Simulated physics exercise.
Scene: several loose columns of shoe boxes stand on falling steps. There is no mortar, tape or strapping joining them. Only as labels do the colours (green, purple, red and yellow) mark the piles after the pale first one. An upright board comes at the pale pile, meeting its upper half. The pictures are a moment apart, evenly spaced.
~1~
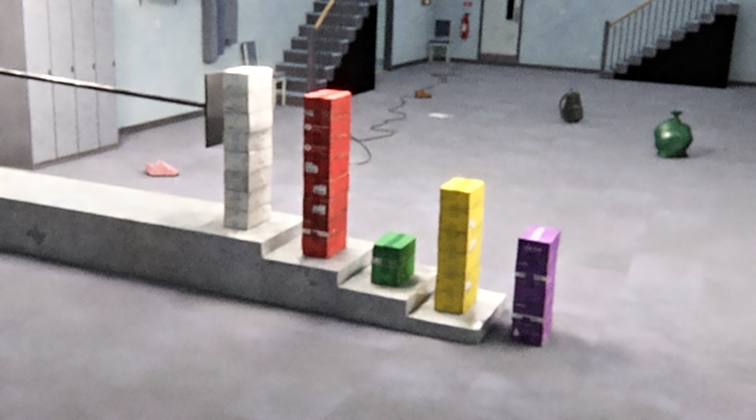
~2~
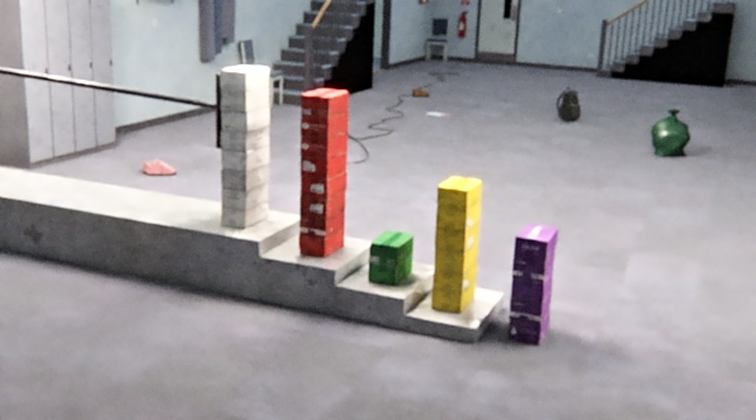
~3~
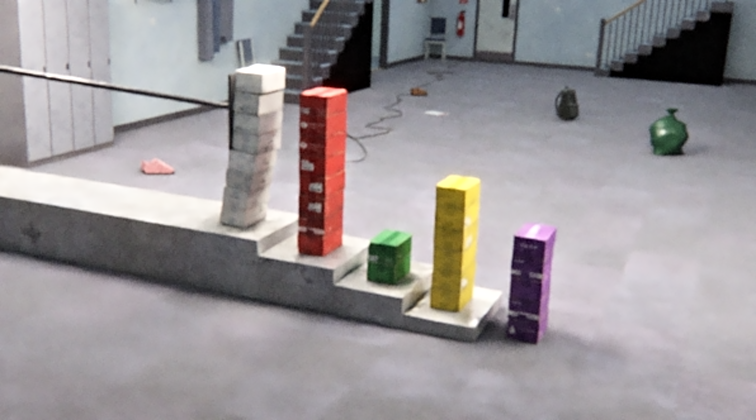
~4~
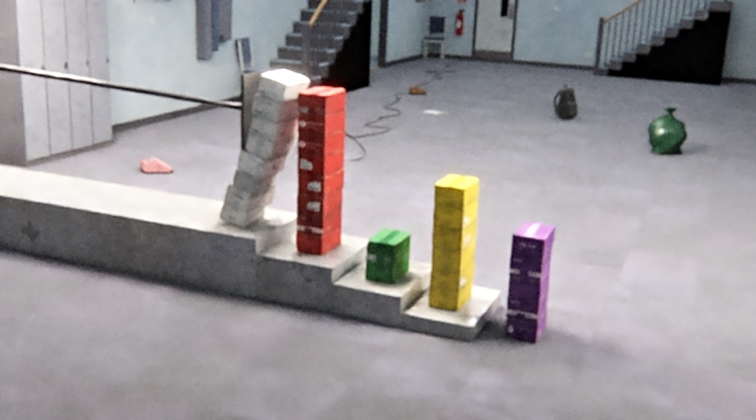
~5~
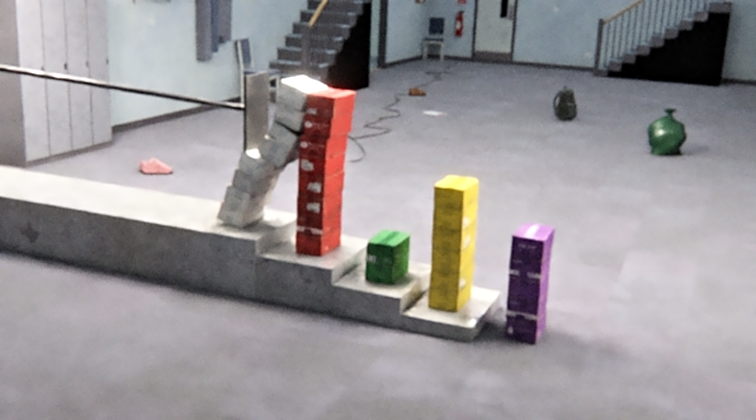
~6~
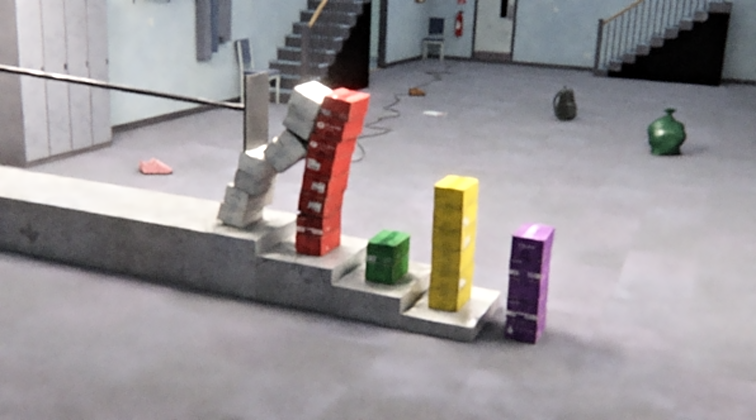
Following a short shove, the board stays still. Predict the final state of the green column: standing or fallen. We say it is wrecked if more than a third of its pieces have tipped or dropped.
Standing.
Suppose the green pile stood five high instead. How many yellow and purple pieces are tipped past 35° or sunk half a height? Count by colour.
Once things settle, yellow has 6 down and purple has 5.
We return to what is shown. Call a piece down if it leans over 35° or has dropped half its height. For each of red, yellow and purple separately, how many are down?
By colour: Red 5, yellow 5, purple 5.
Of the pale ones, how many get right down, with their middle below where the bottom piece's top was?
3.
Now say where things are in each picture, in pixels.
In the first frame (we follow the side turned to the camera), board (206, 101) not yet touching; top green box (386, 256); top red box (318, 107); no other piece has moved.
In the second frame, board (217, 102) not yet touching; top green box (383, 254).
In the third frame, board (229, 102) pushing; top green box (382, 253); no other piece has moved.
In the fourth frame, board (242, 103) pushing, top of the pale pile leaning a little; top green box (380, 252); no other piece has moved.
In the fifth frame, board (245, 104) stopped, top of the pale pile leaning clearly; top green box (380, 253); top red box (320, 106) displaced half its height; 3 stirred so far.
In the sixth frame, board (245, 104) stopped, top of the pale pile leaning clearly; top green box (380, 253); top red box (336, 108) tipped a little; steepest lean, the box at (323, 147); 6 stirred so far.
Soon, 4 of the pale pile down; none of the 2 green boxes down (1 of 21 in all colours); top green box unmoved; top red box tipped well over, half its height lower.
A while on, 4 of the pale pile down; none of the 2 green boxes down (5 of 21 in all colours); top green box unmoved; top red box tipped well over, some three heights lower.
Towards the end, 4 of the pale pile down; none of the 2 green boxes down (10 of 21 in all colours); top green box unmoved; top red box tipped well over, some seven heights lower.
Then, 4 of the pale pile down; none of the 2 green boxes down (15 of 21 in all colours); top green box unmoved; top yellow box upside down.
Finally, 4 of the pale pile down; none of the 2 green boxes down (15 of 21 in all colours); top green box unmoved; top purple box upside down. Seen by the last camera, middles, top green box near (389, 247), top purple box near (690, 352).
